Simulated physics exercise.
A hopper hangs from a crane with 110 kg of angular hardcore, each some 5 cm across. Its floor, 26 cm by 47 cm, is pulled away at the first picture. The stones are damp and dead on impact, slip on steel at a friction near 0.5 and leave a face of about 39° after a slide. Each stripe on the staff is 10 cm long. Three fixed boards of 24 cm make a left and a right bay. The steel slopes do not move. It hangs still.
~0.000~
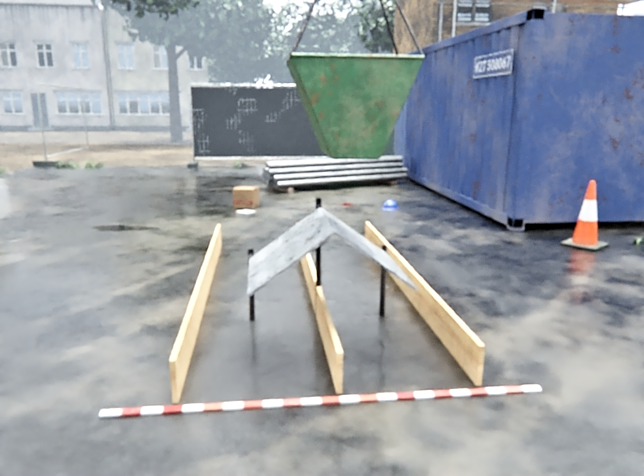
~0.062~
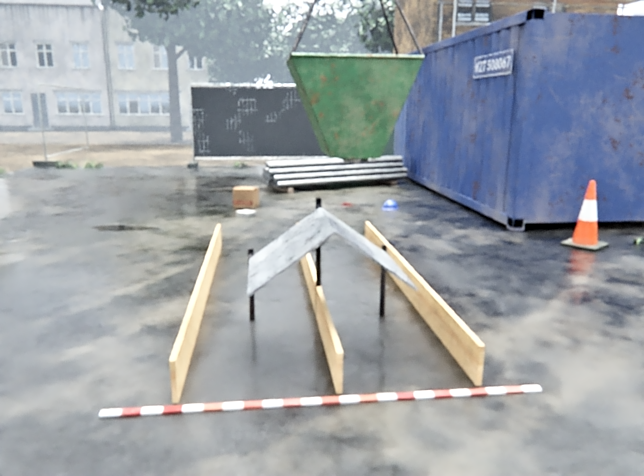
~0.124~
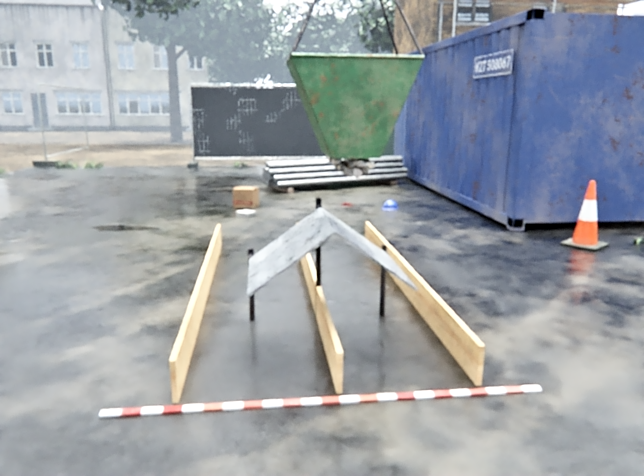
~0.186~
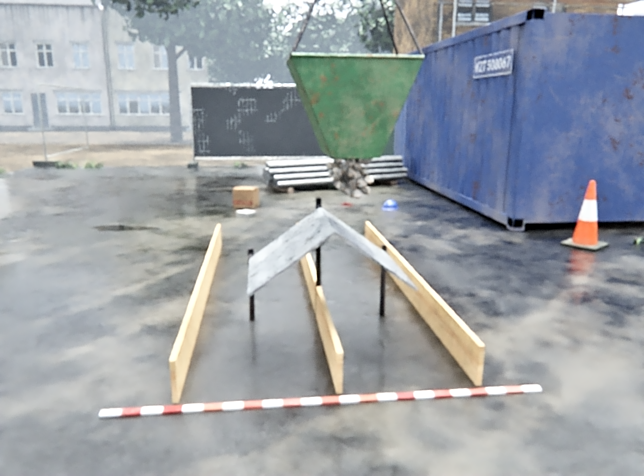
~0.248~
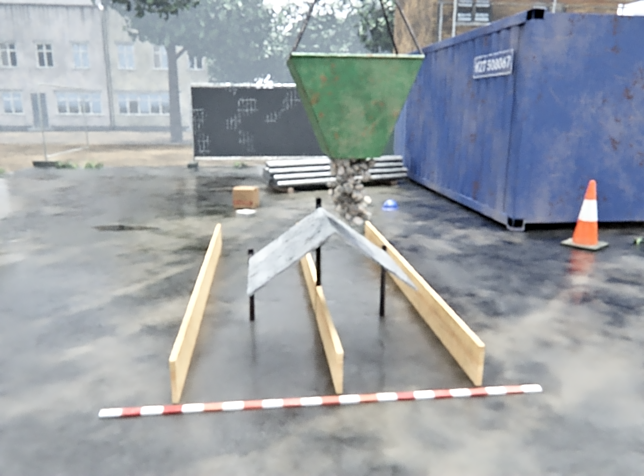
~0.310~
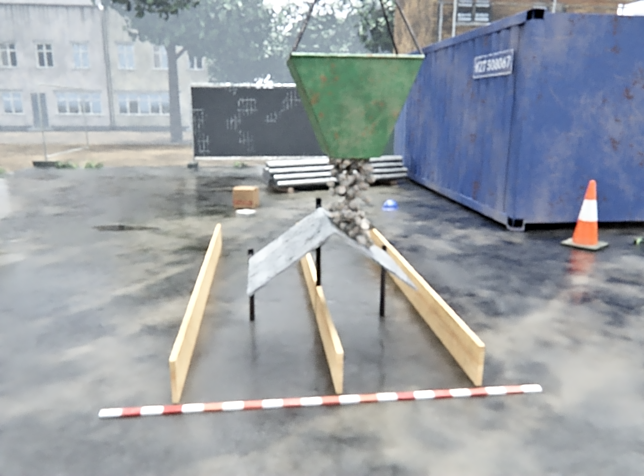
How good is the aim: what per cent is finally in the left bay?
Some 2 per cent of it.
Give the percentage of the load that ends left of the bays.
Near 0 in a hundred.
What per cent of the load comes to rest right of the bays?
About 20 per cent.
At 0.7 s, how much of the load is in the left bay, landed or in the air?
Some 0 per cent.
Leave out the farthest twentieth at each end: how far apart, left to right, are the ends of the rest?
Roughly 80 cm.
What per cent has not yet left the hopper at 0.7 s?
It holds some 25 per cent.
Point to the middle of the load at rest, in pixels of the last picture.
Their middle is at about (429, 334).
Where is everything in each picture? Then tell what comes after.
In the first picture, the outlet is at (357, 149); nothing has dropped yet.
In the second picture, the outlet is at (357, 149); 3 % is out.
In the third picture, outlet at (357, 149), the stream shows down to (352, 170); 91 % still inside.
In the fourth picture, outlet at (357, 149), the stream shows down to (352, 189); 87 % still inside.
In the fifth picture, outlet at (357, 149), the stream shows down to (352, 214); 81 % still inside.
In the sixth picture, outlet at (357, 149), the stream shows down to (363, 237); 74 % still inside.
After 0.7 s, 23 % in the hopper, 47 % on the steel, 28 % falling or lying in the right bay, 2 % falling or lying right of the bays; the stones farthest right are at (465, 312).
After 1.1 s, 0 % in the hopper, 34 % on the steel, 56 % falling or lying in the right bay, 10 % falling or lying right of the bays; the stones farthest right are at (537, 338).
After 1.7 s, 0 % in the hopper, 2 % falling or lying in the left bay, 77 % falling or lying in the right bay, 20 % falling or lying right of the bays; the stones farthest right are at (556, 332).
After 2.6 s, 0 % in the hopper, 2 % falling or lying in the left bay, 77 % falling or lying in the right bay, 21 % falling or lying right of the bays; the stones farthest right are at (557, 332).
After 4.5 s, 0 % in the hopper, 2 % in the left bay, 77 % in the right bay, 21 % right of the bays; the stones farthest right are at (557, 332).
